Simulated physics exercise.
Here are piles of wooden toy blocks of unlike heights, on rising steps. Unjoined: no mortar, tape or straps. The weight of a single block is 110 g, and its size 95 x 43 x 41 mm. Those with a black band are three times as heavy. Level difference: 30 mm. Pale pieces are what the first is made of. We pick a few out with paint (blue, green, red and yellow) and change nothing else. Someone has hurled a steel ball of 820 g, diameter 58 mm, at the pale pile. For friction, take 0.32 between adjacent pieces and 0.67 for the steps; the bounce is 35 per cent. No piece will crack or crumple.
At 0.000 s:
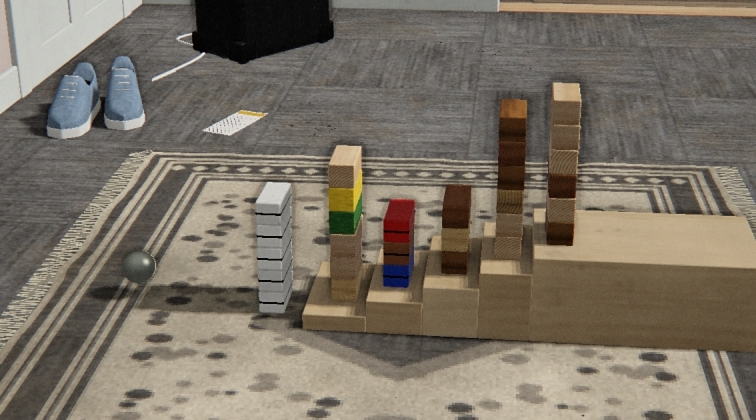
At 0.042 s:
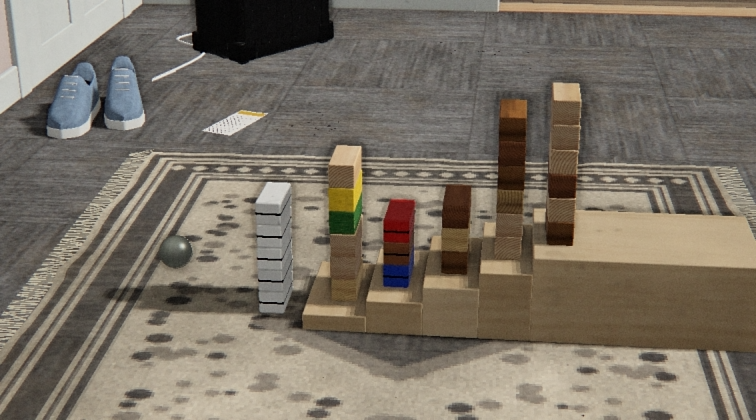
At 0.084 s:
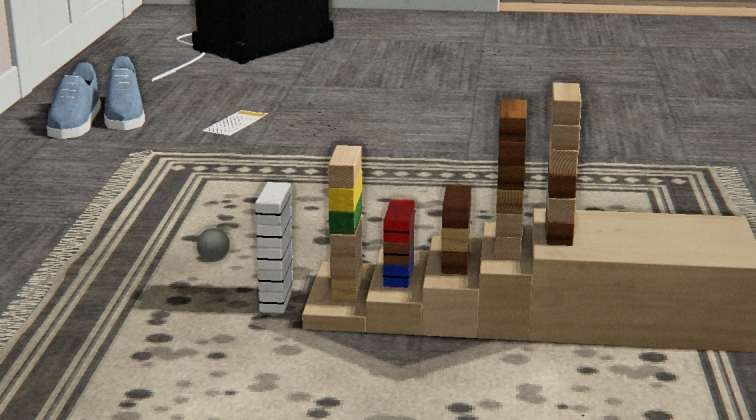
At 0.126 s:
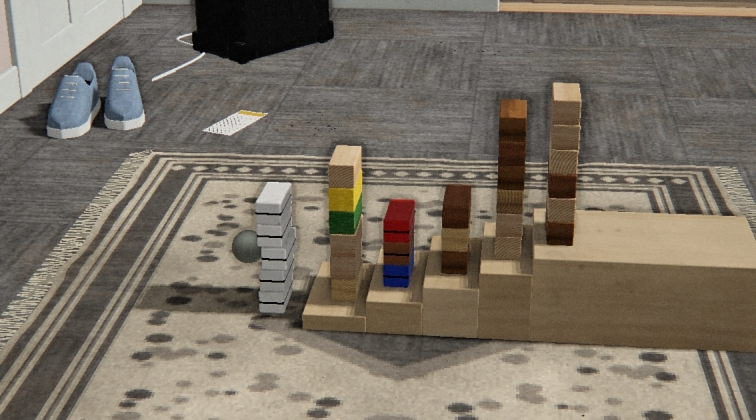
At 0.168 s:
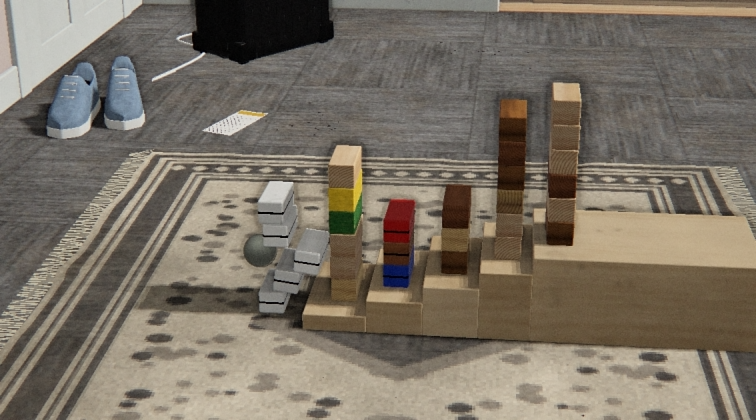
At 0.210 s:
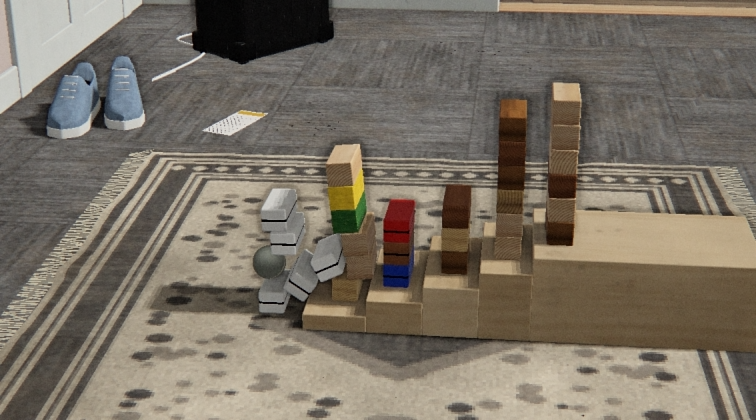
A small dark grey ball flies in from the left toward a white stack of blocks on a patterned rug, seen from a fixed, slightly raised view. Behind are blue shoes and a black box; rightward, stacks with yellow, green, red, blue and brown blocks stand on rising wooden steps. The ball strikes the white stack, knocking its middle blocks rightward against the neighbouring stack, which tilts slightly.
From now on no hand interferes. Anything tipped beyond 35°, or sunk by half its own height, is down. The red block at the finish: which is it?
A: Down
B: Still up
B, still up.
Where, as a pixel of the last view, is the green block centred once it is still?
It comes to rest around (348, 256) in the last view.
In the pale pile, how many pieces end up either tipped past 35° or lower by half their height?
That happens to 4 of them.
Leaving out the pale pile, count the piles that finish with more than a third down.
1.
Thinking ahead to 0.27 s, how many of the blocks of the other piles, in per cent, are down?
0 %.
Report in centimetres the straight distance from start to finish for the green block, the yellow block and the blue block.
Shift in cm - green: 8; yellow: 12; blue: 0.
Around 0.27 s, 4 of the pale pile down; none of the 24 other blocks down, 7 disturbed; red block displaced 4 mm; green block tipped 23°.
Around 0.36 s, 4 of the pale pile down; 3 of the 24 other blocks down; red block tipped 5°; green block tipped 58°, 15 mm lower.
Around 0.56 s, 4 of the pale pile down; 3 of the 24 other blocks down; red block tipped 6°; green block on its side.
Around 1.00 s, 4 of the pale pile down; 3 of the 24 other blocks down; red block displaced 10 mm; green block on its side.
Finally (1.7 s), 4 of the pale pile down; 3 of the 24 other blocks down; red block displaced 10 mm; yellow block on its side; green block on its side. Seen by the last camera, middles, red block near (406, 221), yellow block near (323, 253).
